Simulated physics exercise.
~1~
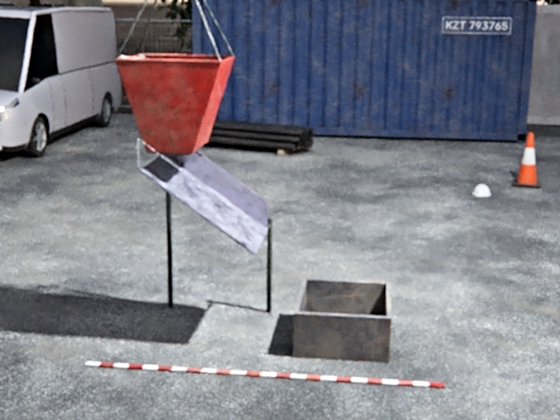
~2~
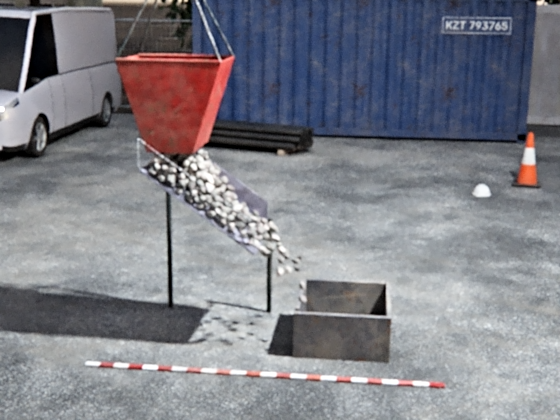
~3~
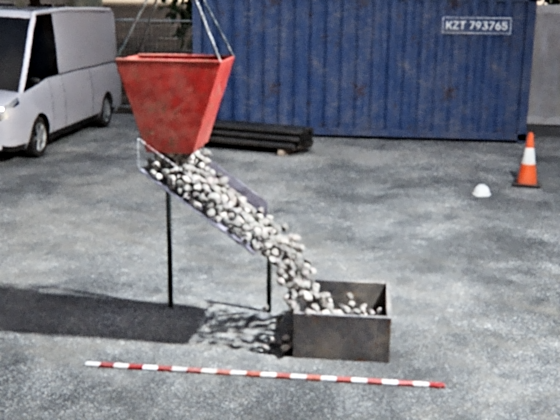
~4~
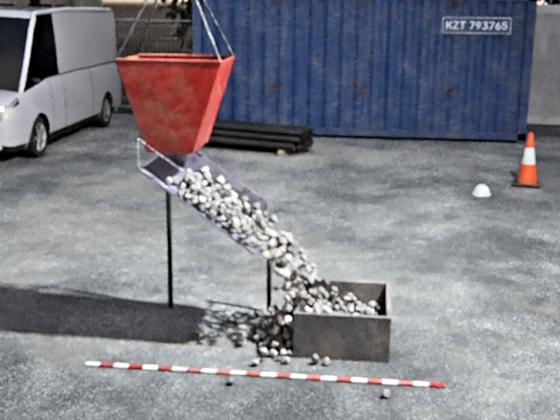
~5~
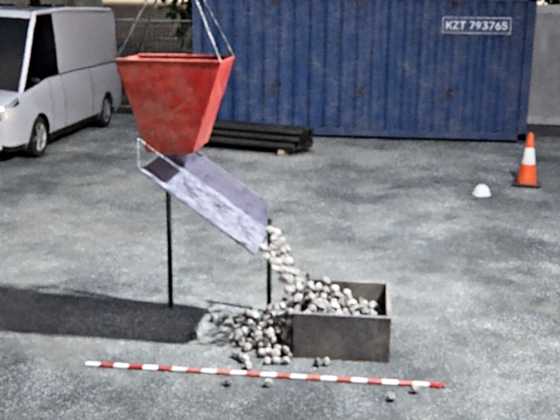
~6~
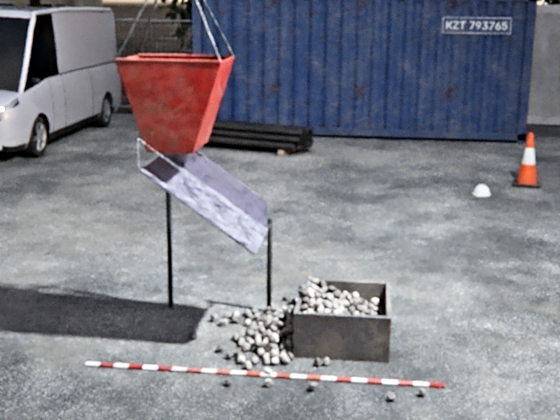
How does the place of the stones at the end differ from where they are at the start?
At the start the stones are up in the red skip above the chute. At the end most of them lie in the dark bin, with a smaller heap on the ground to its left and a few strays near the staff.
